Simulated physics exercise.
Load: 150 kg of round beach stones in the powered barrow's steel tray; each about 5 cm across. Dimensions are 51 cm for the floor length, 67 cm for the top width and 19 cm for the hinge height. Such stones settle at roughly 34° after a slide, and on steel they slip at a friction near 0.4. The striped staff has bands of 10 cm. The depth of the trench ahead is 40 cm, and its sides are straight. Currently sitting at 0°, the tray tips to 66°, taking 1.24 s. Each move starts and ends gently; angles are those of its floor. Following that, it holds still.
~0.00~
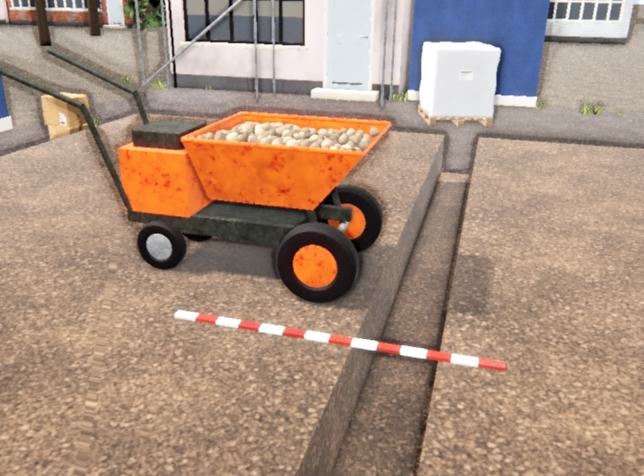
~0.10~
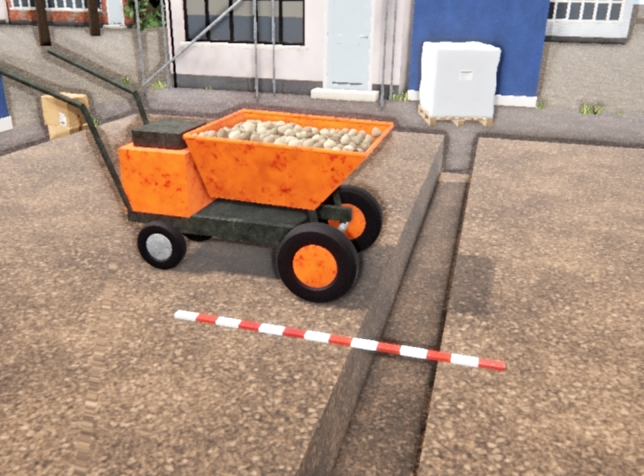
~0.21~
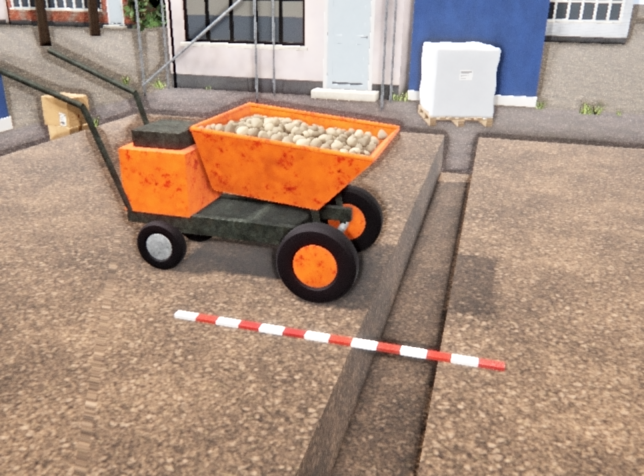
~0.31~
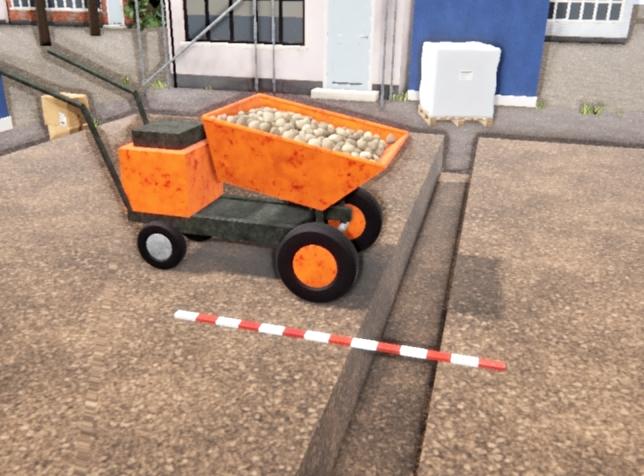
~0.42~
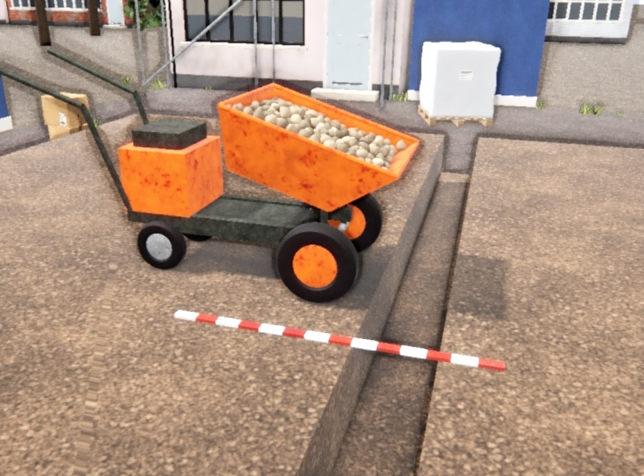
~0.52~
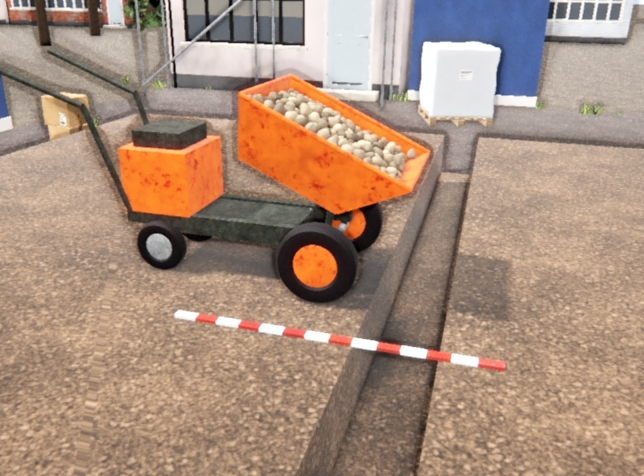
An orange dumper loaded with pale stones standing beside a narrow trench, its tray gradually tilting down towards the right.
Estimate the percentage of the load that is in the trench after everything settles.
Roughly 22 per cent of the load.
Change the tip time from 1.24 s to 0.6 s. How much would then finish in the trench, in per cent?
Expected share: Around 10%.
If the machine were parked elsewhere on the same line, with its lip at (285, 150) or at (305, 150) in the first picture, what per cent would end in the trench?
It'd be around 90 per cent and after that around 75 per cent.
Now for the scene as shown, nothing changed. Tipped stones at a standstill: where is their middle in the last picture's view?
In the last view, about (504, 293).
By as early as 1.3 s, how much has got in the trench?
About 0 per cent by then.
After 0.9 s the floor is at 56°; 100 % in the tray; the foremost stones are at (450, 229).
After 1.3 s the floor is at 66°; 54 % in the tray, 1 % in the trench, 45 % past the trench; the foremost stones are at (571, 303).
After 1.7 s the floor is at 66°; 23 % in the tray, 2 % in the trench, 76 % past the trench; the foremost stones are past the picture's edge.
After 3.6 s the floor is at 66°; 0 % in the tray, 22 % in the trench, 78 % past the trench; the foremost stones are past the picture's edge.
